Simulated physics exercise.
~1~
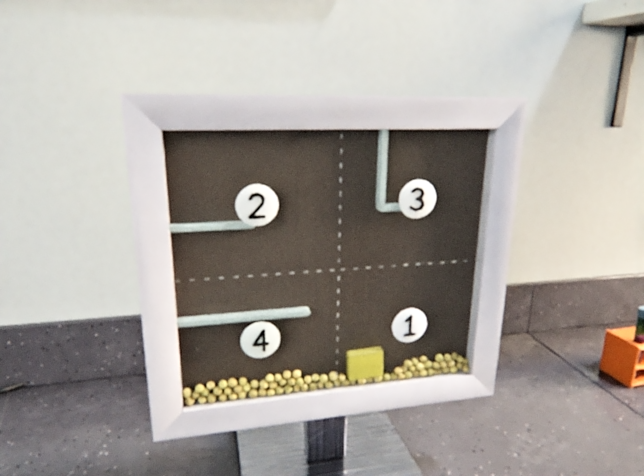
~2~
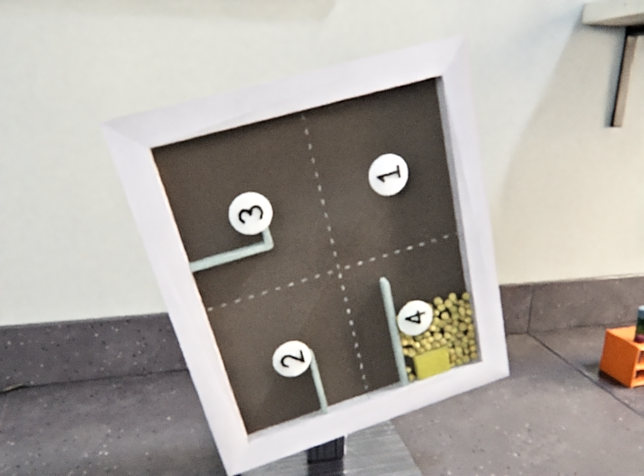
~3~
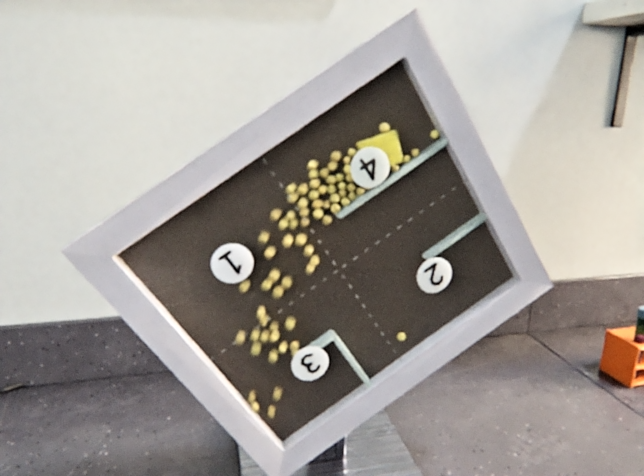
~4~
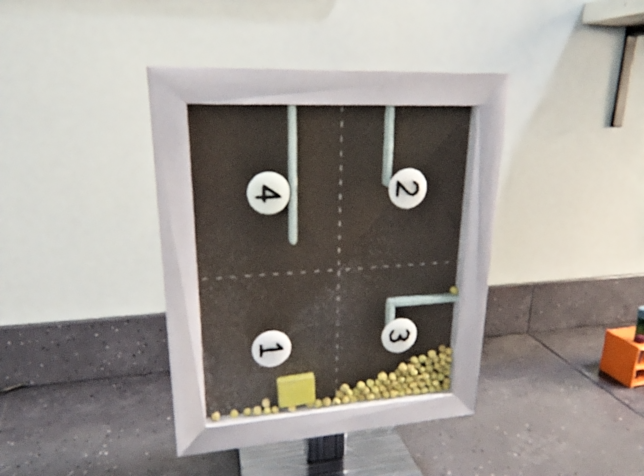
A flat, white-framed case holding yellowish beans and a loose yellow block turns anticlockwise on its stand, gathering them in quarter four before the beans spill through quarter one, and it stops three-quarters round with most beans heaped in quarter three and the block in quarter one.
